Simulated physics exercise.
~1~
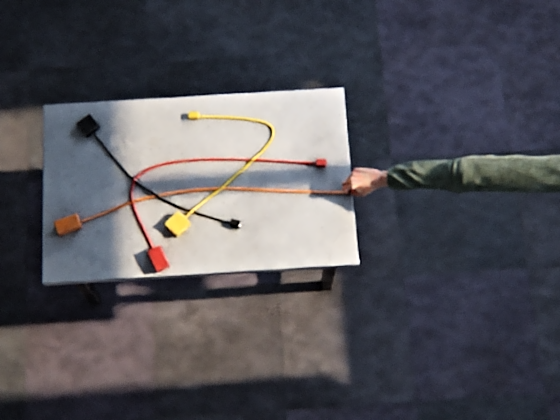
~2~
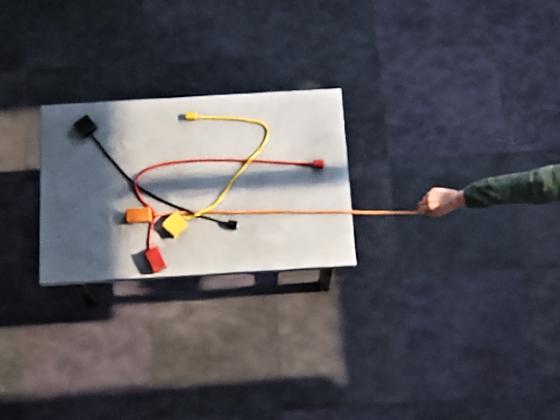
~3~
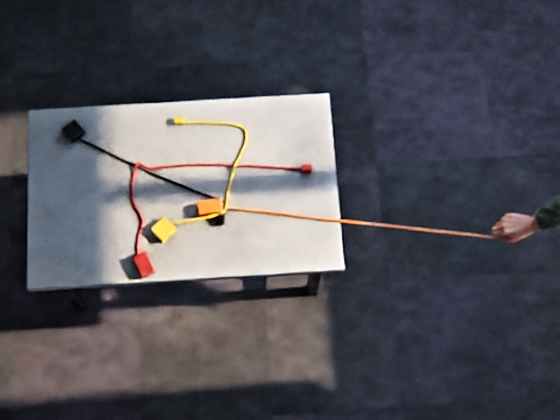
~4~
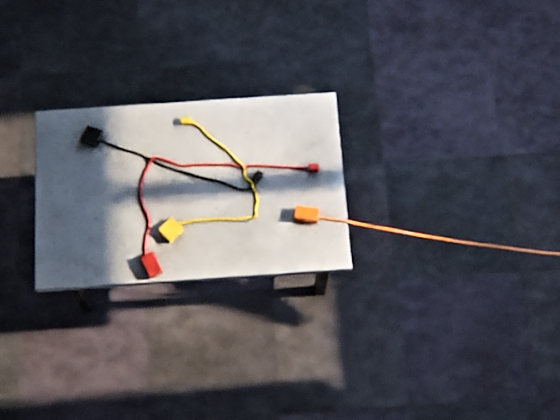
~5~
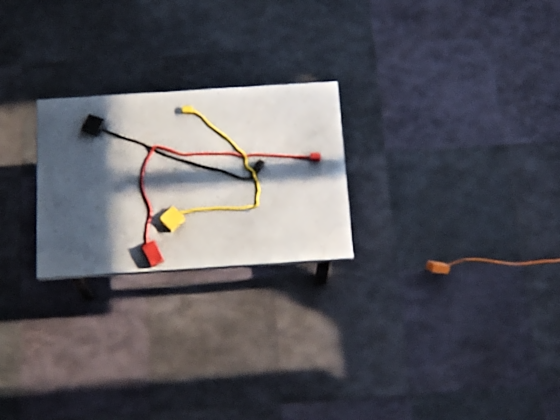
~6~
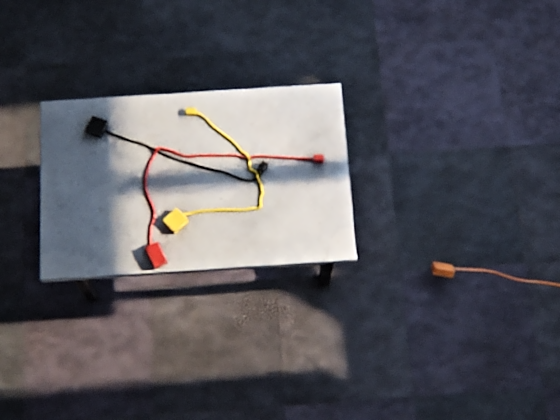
On a pale desk above dark carpet, a hand pulls the orange lead rightwards from beneath or among black, red and yellow ones, dragging its charger across the top and off the right edge; the black lead's plug end shifts and turns, and the other three leads remain on the desk.
